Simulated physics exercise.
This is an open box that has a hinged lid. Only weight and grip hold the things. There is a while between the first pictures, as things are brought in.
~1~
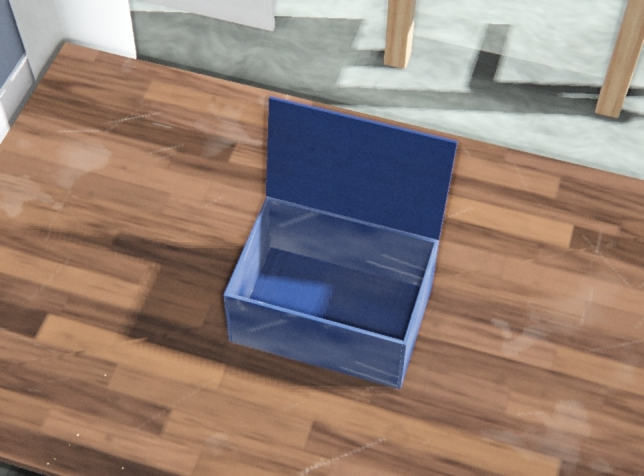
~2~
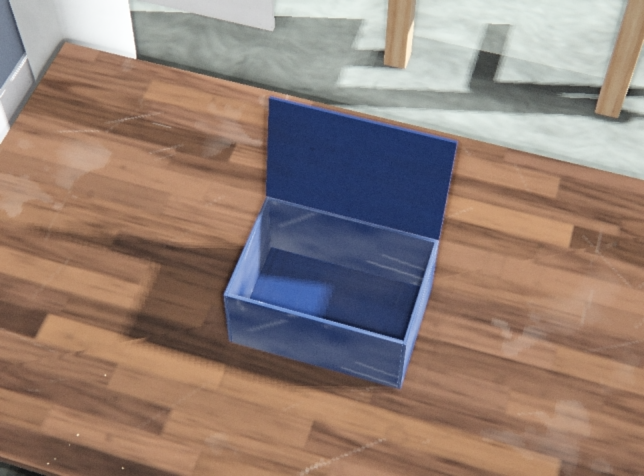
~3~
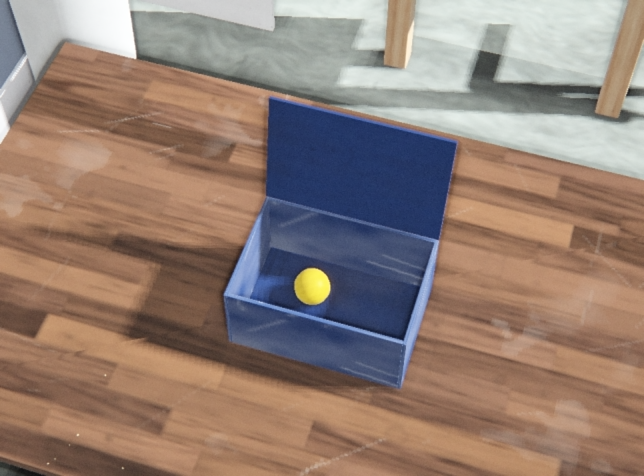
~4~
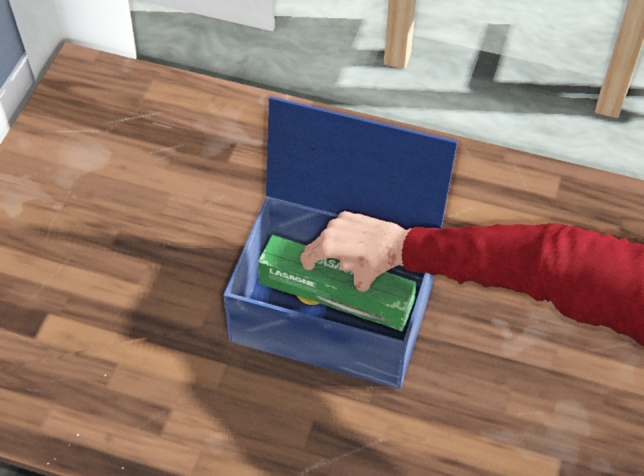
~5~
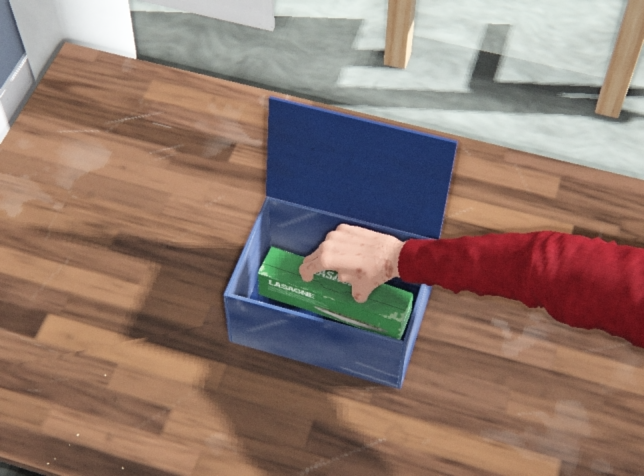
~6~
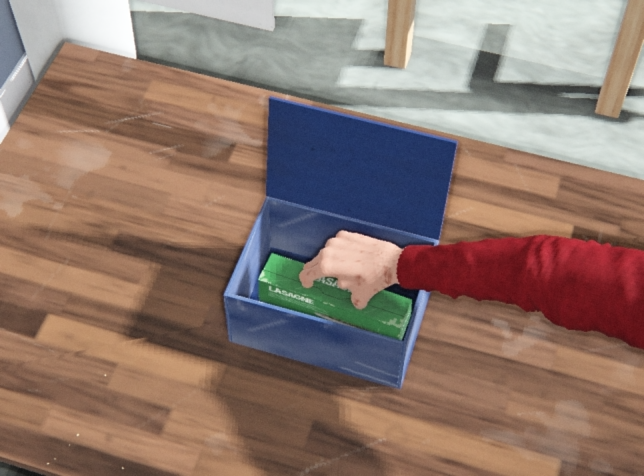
A yellow lemon appears inside an empty, open blue box with its hinged lid raised on a wooden surface. A hand in a red sleeve then lowers a green carton into the box over the lemon, covering it from view, and keeps holding the carton inside.
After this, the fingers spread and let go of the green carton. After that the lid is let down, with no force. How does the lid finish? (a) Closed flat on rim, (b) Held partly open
Closed flat on rim (a).
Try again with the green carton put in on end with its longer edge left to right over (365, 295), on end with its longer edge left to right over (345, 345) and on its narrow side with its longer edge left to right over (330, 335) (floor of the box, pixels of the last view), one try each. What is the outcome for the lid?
The lid won't shut the first time, won't shut the second time and does shut the third time.
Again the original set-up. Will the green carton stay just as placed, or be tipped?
By the end it has kept its angle.
Then, 0.90 s past the last view, lid starting down; green carton displaced a little near (326, 316); yellow lemon displaced about its own width.
Then, 1.60 s past the last view, lid 57° above the rim; green carton displaced a little near (326, 316); yellow lemon displaced about its own width.
Then, 1.90 s past the last view, lid 18° above the rim; green carton displaced a little near (326, 316); yellow lemon displaced about its own width.
Finally, lid shut; moved from the start, yellow lemon and green carton. Final places as the last picture's camera would see them, green carton near (326, 316).
